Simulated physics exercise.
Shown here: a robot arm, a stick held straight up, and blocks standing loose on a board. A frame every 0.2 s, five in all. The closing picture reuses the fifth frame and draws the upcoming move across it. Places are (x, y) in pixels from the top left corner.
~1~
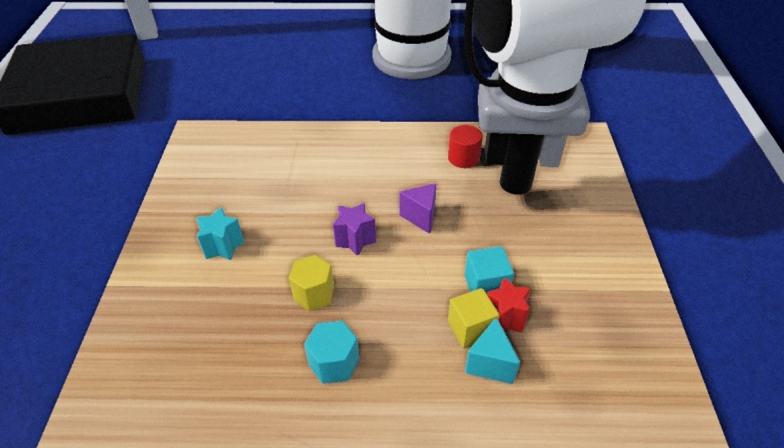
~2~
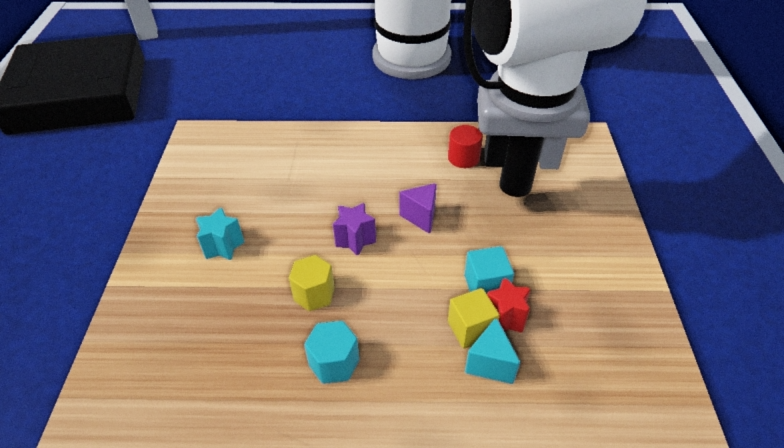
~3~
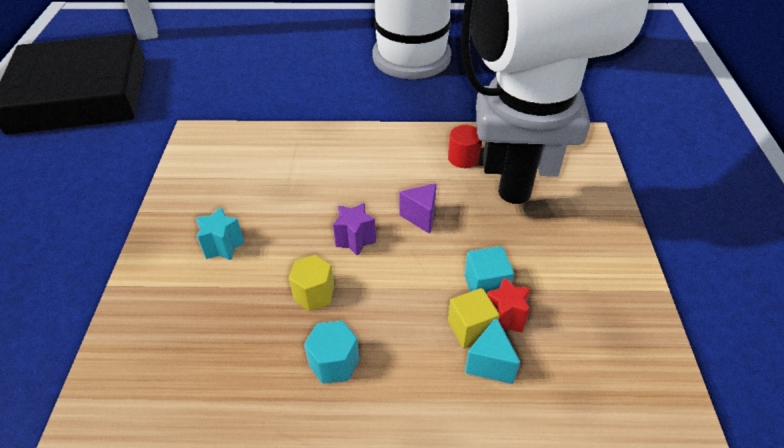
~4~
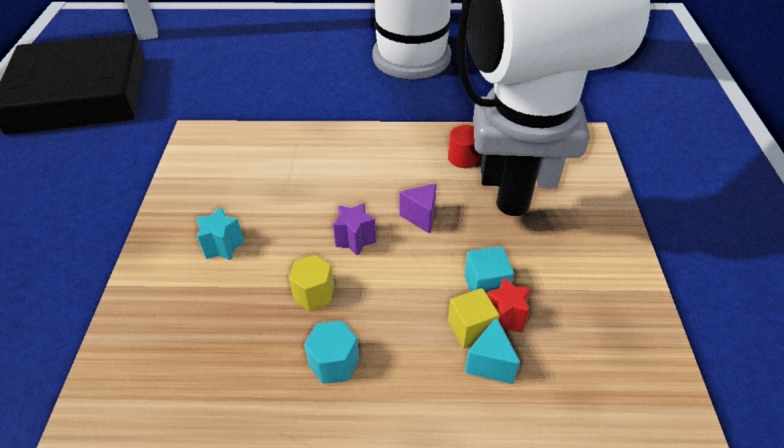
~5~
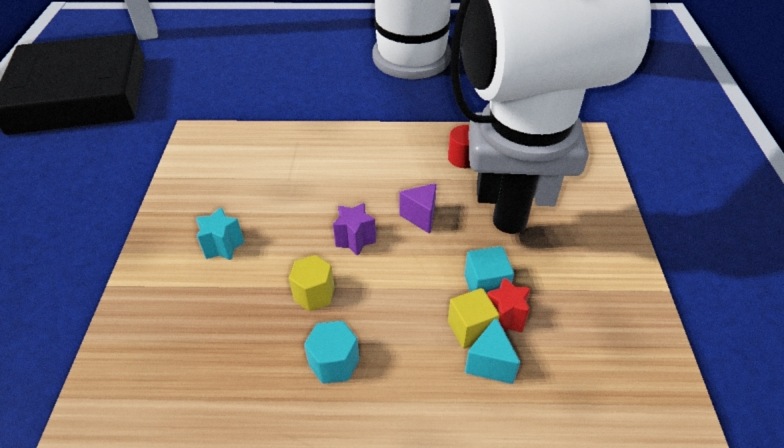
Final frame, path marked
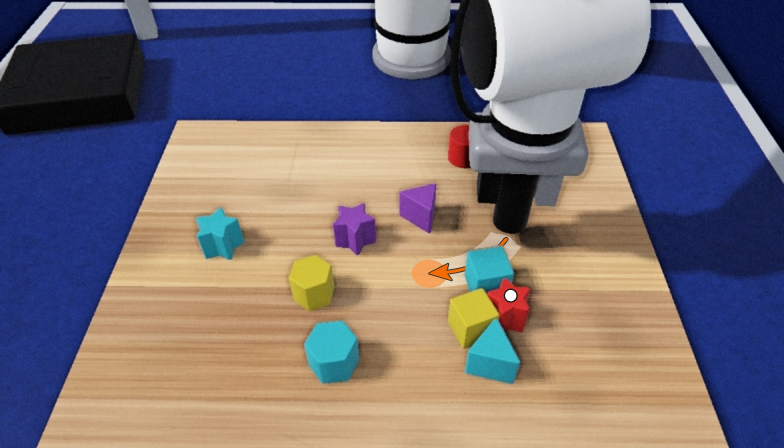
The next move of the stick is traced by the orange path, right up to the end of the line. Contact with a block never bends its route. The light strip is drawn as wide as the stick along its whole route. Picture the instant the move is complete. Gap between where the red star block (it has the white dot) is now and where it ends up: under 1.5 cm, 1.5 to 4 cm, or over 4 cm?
My answer is that it shifts under 1.5 cm.
Path on the board, from (506, 239) through (488, 258) and (461, 270) to (429, 274); the dot is on the red star block.
One third of the way, stick (491, 241); nothing pushed yet.
Two thirds of the way, stick (463, 253); yellow square piece (475, 311); turquoise square piece (489, 272); red star block (513, 303).
At the end, stick (430, 256); purple triangular block in place; yellow square piece (475, 311); turquoise square piece (489, 272); red star block (513, 303).
